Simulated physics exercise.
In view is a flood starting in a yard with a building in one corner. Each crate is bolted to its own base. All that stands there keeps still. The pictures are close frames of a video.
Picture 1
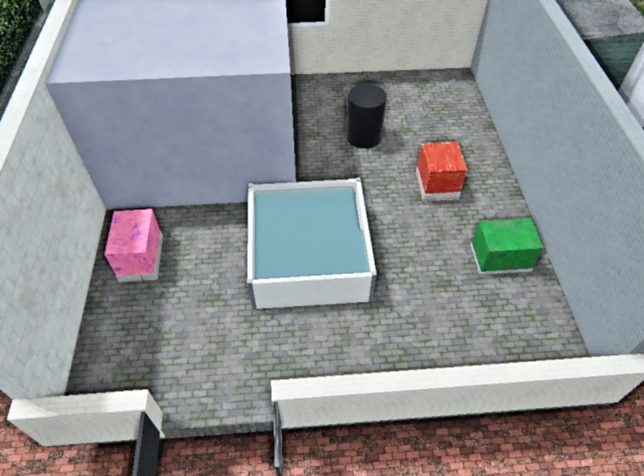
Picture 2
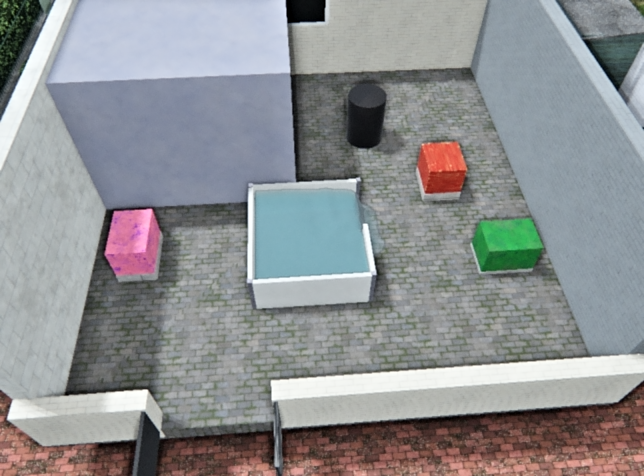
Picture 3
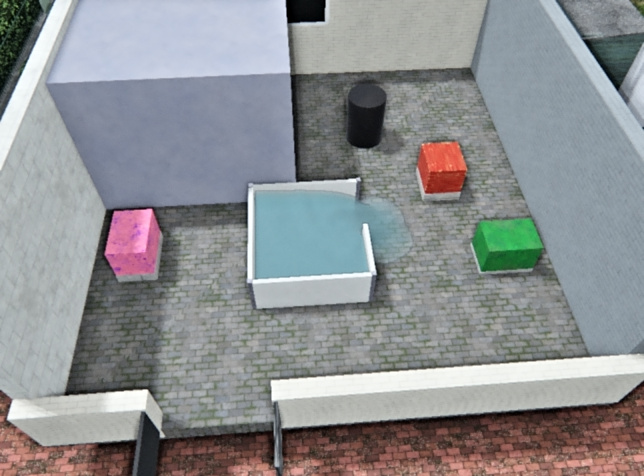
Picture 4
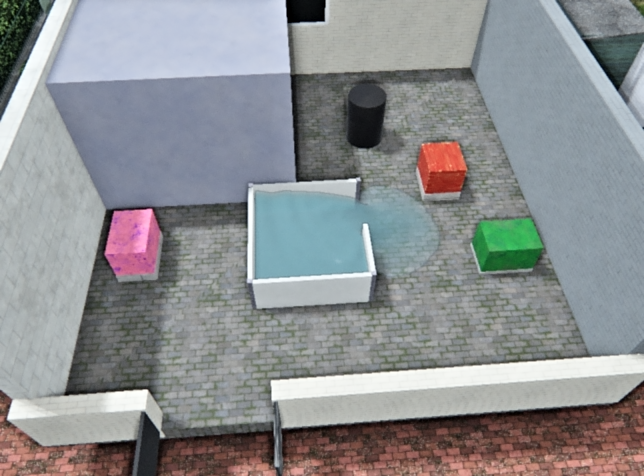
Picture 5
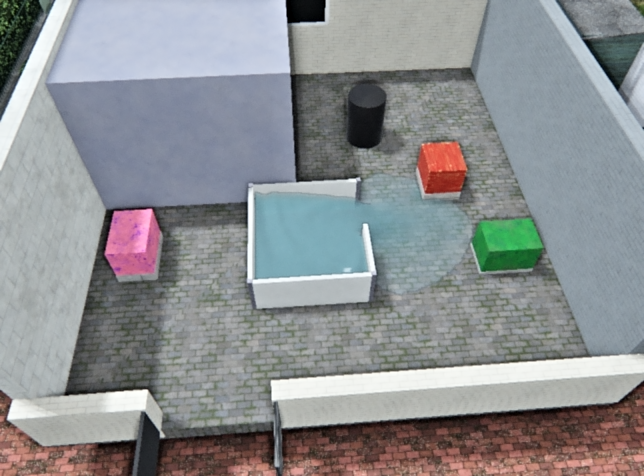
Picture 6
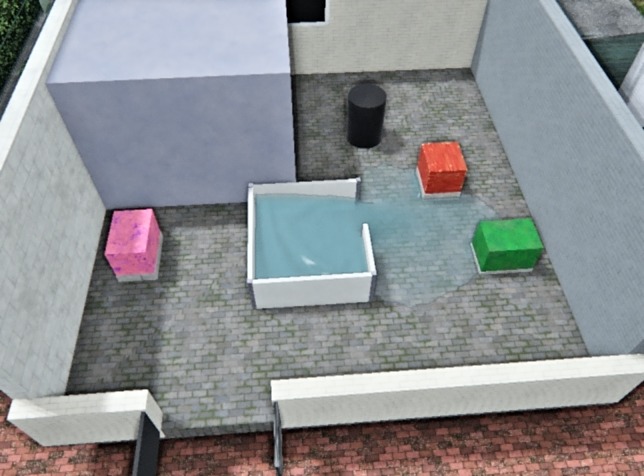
A paved yard enclosed by pale walls, with a large bluish-grey block of a building in its back left corner, is seen from high above by a still camera. A white-sided tank of blue water sits near the middle, with a pink box at left, a black cylinder behind, and red and green boxes at right. Water pours through a gap in the tank's right side and fans out across the paving, spreading around the unmoving red and green boxes.
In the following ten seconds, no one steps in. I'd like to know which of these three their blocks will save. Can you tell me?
My prediction: The green crate will be within the water's reach, the pink crate will be out of the water's reach, the red crate will be within the water's reach.
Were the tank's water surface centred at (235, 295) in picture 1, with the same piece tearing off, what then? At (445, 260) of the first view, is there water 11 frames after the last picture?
That spot: Swamped.
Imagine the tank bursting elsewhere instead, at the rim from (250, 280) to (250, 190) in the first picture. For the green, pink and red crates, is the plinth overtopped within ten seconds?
Result: Green crate gets overtopped, pink crate gets overtopped, red crate is left untouched.
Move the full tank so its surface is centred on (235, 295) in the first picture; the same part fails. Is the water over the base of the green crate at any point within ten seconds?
Result - green crate gets flooded.
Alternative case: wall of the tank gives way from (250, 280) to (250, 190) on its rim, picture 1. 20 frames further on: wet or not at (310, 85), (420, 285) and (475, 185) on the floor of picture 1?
Okay, the first is left untouched, the next is left untouched, and the last is left untouched.
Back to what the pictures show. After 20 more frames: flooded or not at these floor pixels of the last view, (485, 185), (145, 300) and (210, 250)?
First spot swamped, second spot clear, third spot clear.
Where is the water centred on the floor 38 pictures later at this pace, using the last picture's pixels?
That comes out near (402, 215).
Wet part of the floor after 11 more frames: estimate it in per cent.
Roughly 35 %.
A moment on, water covers 20 % of the floor; the green crate water round its plinth, the pink crate not reached, the red crate water round its plinth.
Next, water covers 35 % of the floor; the green crate water round its plinth, the pink crate not reached, the red crate water round its plinth.
Then, water covers 45 % of the floor; the green crate water round its plinth, the pink crate not reached, the red crate water round its plinth.
Later, water covers 70 % of the floor; the green crate water round its plinth, the pink crate not reached, the red crate water round its plinth.
In the end, water covers 90 % of the floor; the green crate was topped, the pink crate stayed above the water, the red crate was topped.
